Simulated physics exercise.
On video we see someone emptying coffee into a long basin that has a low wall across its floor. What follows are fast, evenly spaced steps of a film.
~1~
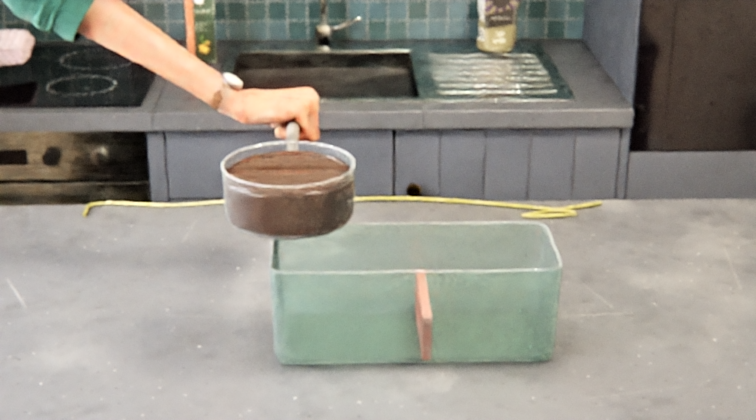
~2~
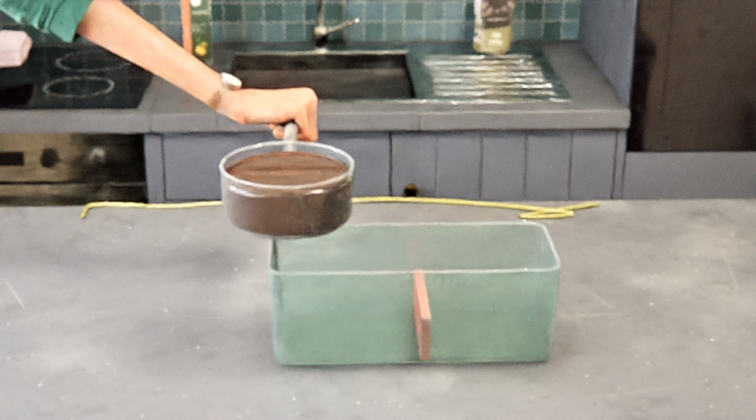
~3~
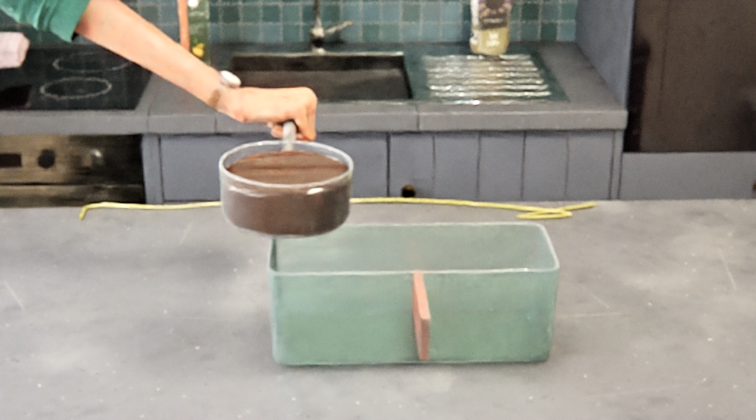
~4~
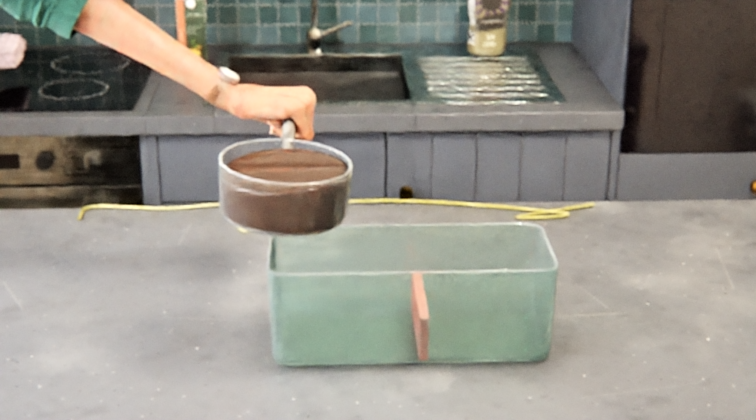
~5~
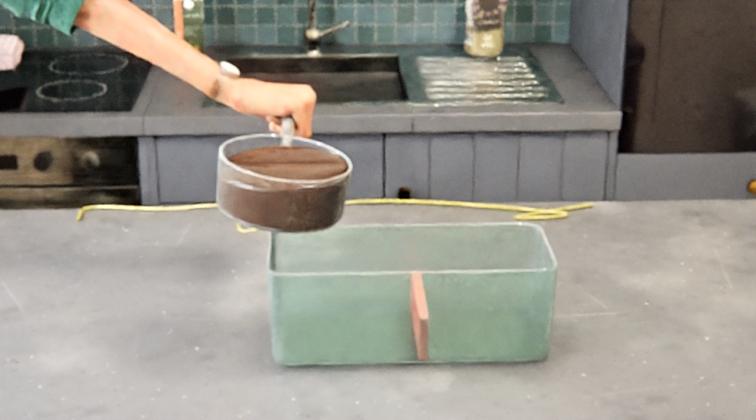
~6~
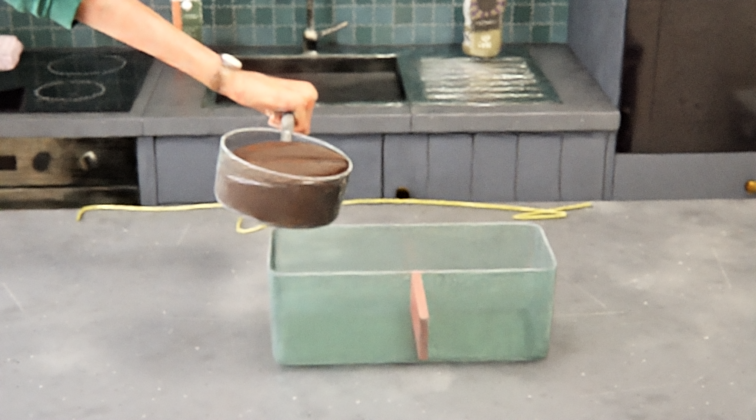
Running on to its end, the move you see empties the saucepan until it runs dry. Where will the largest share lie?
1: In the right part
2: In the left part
In the right part (1).
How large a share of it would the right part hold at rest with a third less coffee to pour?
It comes to around 70 percent.
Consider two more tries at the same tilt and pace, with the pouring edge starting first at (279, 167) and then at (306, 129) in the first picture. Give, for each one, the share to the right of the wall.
It would come to near 5 per cent, and then near 30 per cent.
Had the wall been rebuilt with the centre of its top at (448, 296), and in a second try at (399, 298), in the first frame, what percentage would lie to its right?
About 45 % and 90 %.
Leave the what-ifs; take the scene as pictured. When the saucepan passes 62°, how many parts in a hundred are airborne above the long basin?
Something like 35 per cent of it.
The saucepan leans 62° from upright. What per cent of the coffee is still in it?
It keeps around 55 per cent at that angle.
A moment on, the tilt is 62° and 56 per cent is still to pour, 7 is left of the wall and 3 right of it.
Next, the tilt is 90° and 12 per cent is still to pour, 9 is left of the wall and 64 right of it.
Then the tilt is 93° and 2 per cent is still to pour, 18 is left of the wall and 77 right of it.
Later the tilt is 93° and 1 per cent is still to pour, 21 is left of the wall and 77 right of it.
At rest 22 per cent lies left of the wall, 77 right of it and 1 outside.
